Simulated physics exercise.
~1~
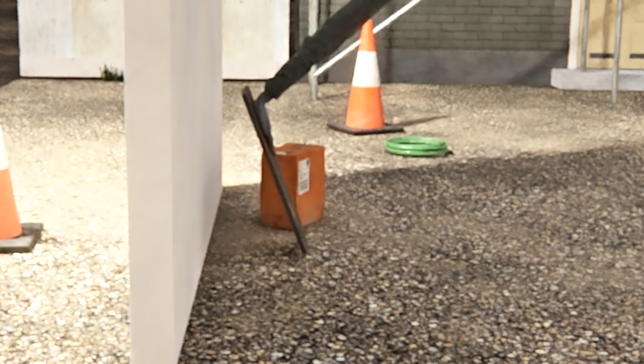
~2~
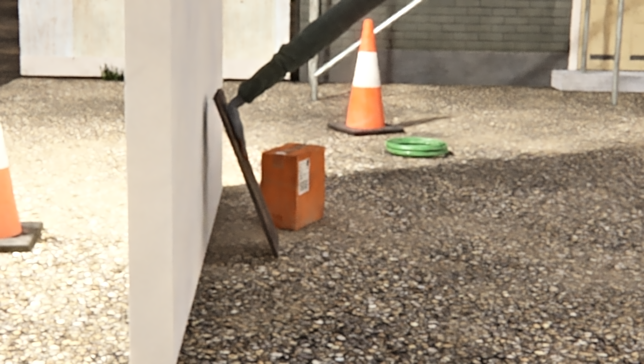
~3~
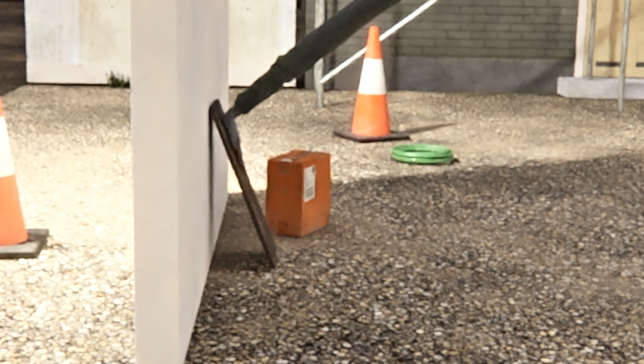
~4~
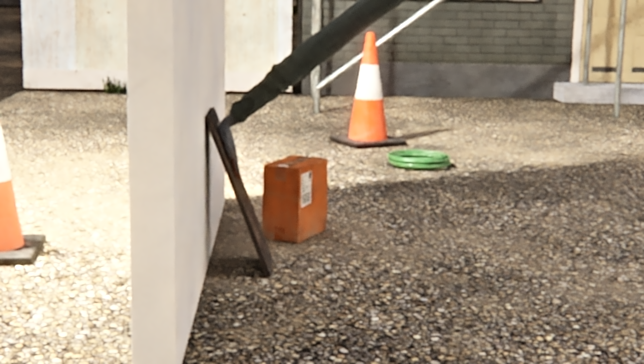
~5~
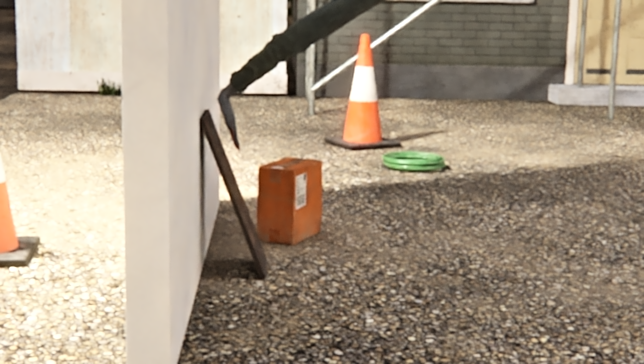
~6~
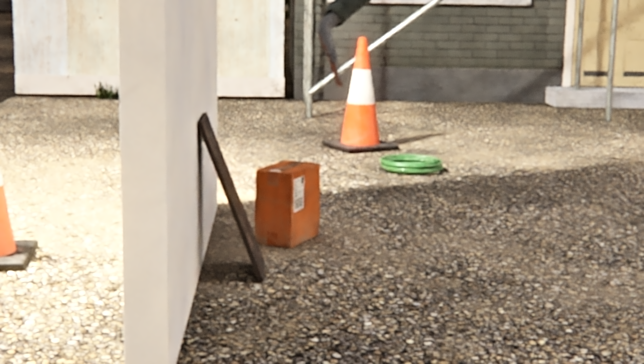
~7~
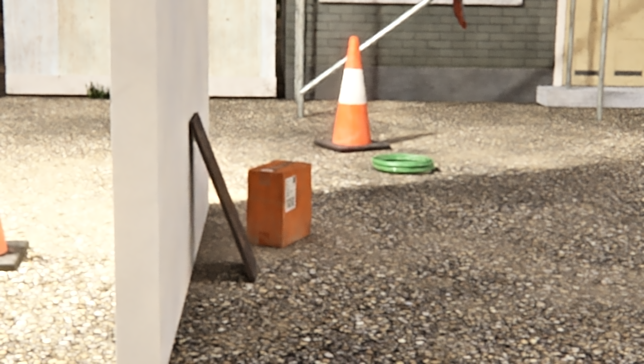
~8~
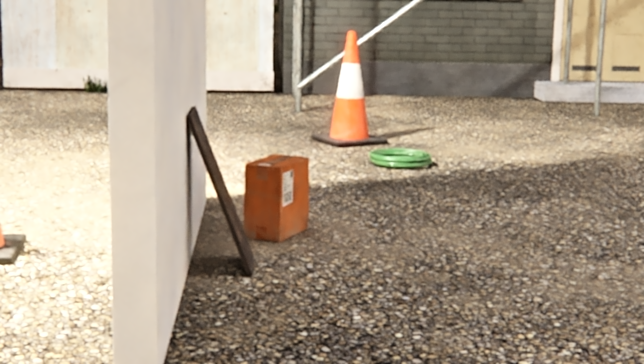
The clip opens on a gravel yard where a dark arm reaches in from the upper right, holding a long black board upright at a tilt beside a pale wall, in front of an orange box. The arm moves the board left until its top rests against the wall and its foot stands on the gravel. The hand then lets go and draws back toward the upper right, leaving view, while the camera sways slightly. The board stays leaning on the wall without slipping, and the orange box, traffic cones and coiled green hose remain in place.
